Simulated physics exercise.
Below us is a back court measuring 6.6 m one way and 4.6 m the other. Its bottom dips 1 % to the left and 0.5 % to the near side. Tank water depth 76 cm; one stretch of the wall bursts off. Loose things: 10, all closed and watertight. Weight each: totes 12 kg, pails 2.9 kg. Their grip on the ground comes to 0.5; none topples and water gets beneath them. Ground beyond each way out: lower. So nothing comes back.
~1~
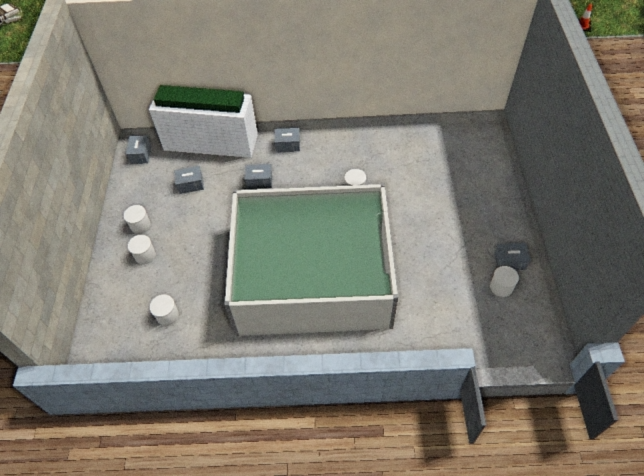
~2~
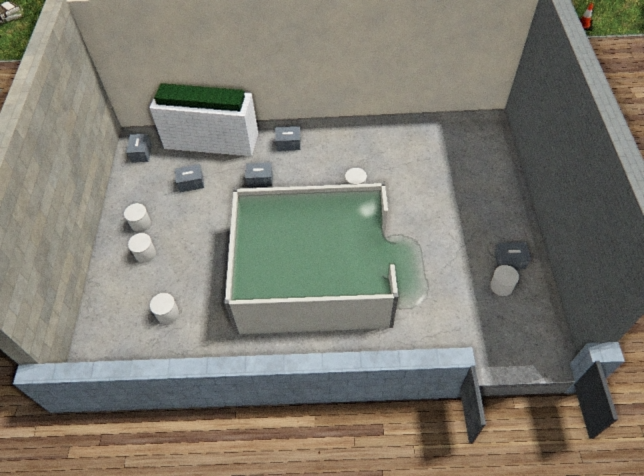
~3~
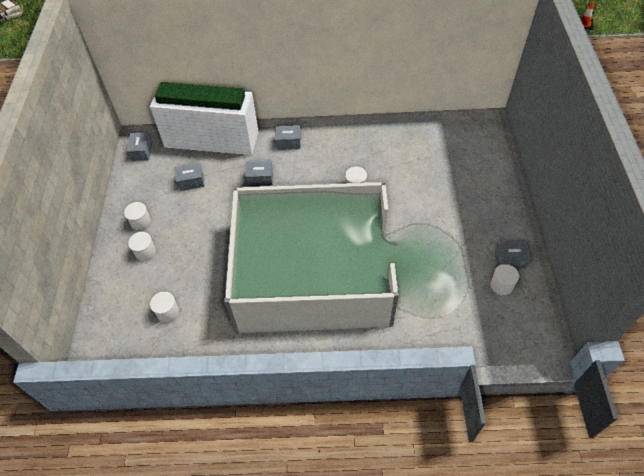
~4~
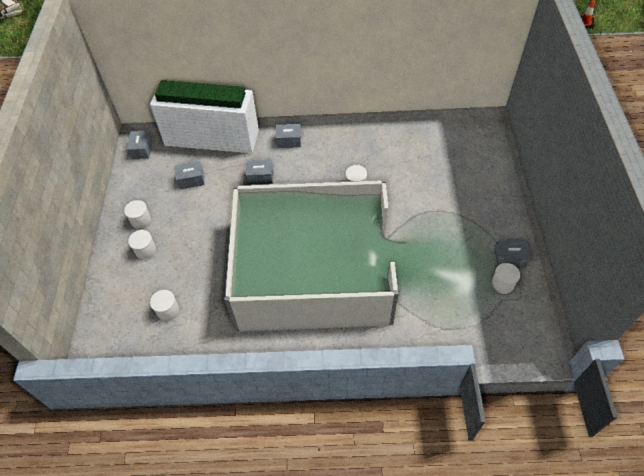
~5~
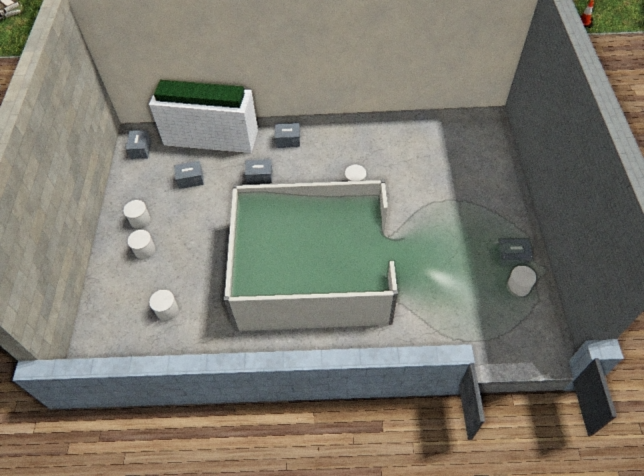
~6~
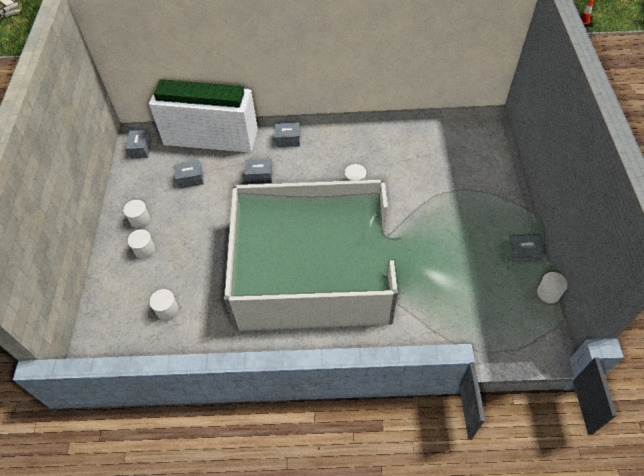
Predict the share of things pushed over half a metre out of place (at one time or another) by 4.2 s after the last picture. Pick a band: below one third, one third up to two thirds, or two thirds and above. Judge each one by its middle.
The share is below one third.
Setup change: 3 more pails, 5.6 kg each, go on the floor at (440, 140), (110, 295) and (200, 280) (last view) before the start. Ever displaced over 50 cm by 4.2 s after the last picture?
The first comes out beyond the limit, the second within the limit, the third within the limit.
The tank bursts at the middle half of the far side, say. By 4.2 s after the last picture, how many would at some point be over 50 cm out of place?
Then the count would be 8.
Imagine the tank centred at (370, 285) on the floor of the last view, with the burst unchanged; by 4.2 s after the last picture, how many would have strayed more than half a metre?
Result: 2.
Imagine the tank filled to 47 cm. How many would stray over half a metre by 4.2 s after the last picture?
Then 2 of them.
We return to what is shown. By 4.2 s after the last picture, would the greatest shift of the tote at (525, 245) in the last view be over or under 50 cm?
Well, that one comes out beyond the limit.
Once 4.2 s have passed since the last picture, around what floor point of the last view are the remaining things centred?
They're centred close to (232, 195).
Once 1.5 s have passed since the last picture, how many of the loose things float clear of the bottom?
It comes to 1 of them.
Then, 0.4 s after the last picture 1 of 10 are over 50 cm from their spots; 2 afloat.
Then, 1.5 s after the last picture 2 of 10 are over 50 cm from their spots; 1 afloat.
Then, 2.8 s after the last picture 2 of 10 are over 50 cm from their spots; 0 afloat.
Then, 4.2 s after the last picture 2 of 10 are over 50 cm from their spots, and 2 have been at some point; 0 afloat.
